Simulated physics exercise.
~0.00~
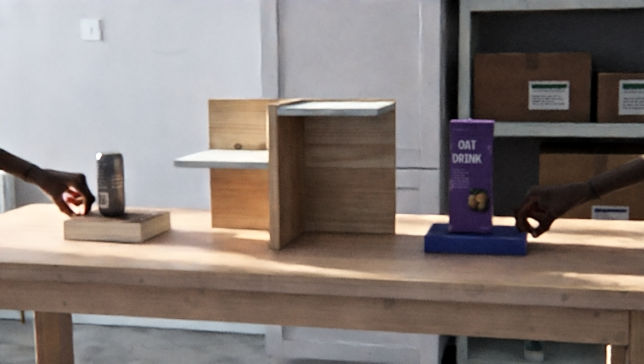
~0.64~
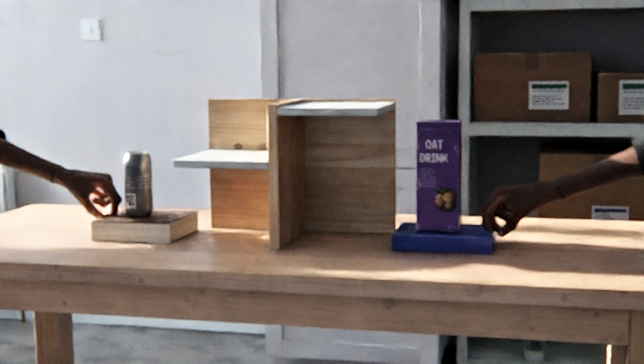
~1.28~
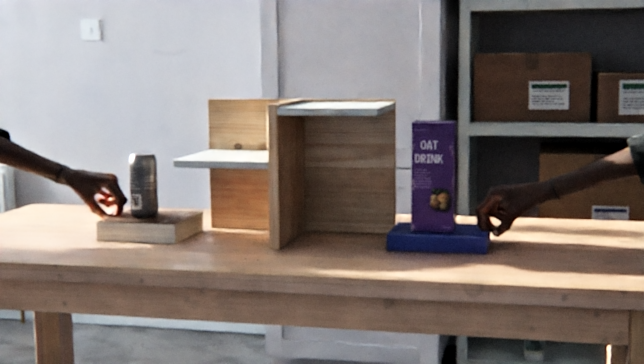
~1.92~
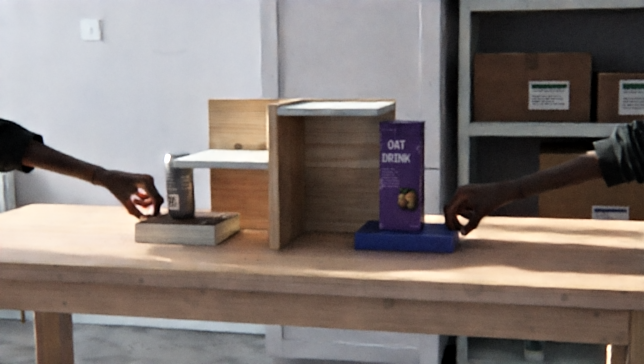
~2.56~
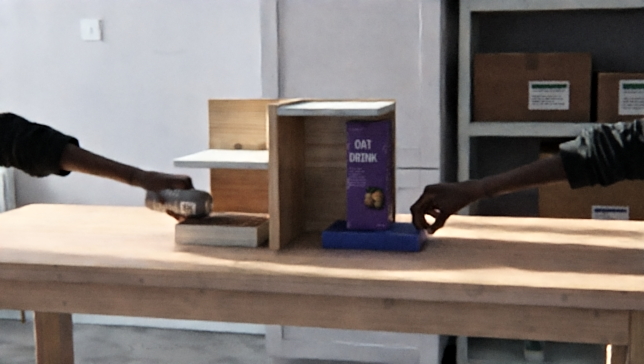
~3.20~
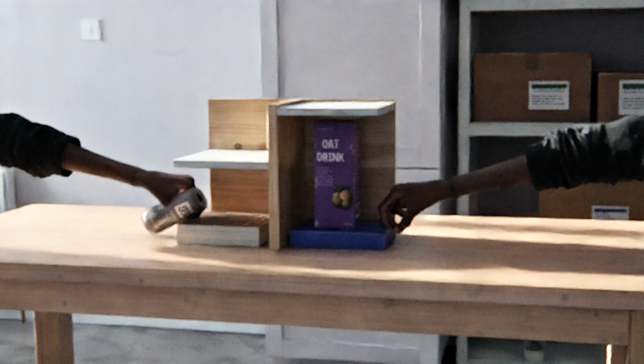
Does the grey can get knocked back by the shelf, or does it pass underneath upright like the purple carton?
The grey can is knocked back by the low shelf and ends on its side, while the purple carton passes below its shelf and stays upright.
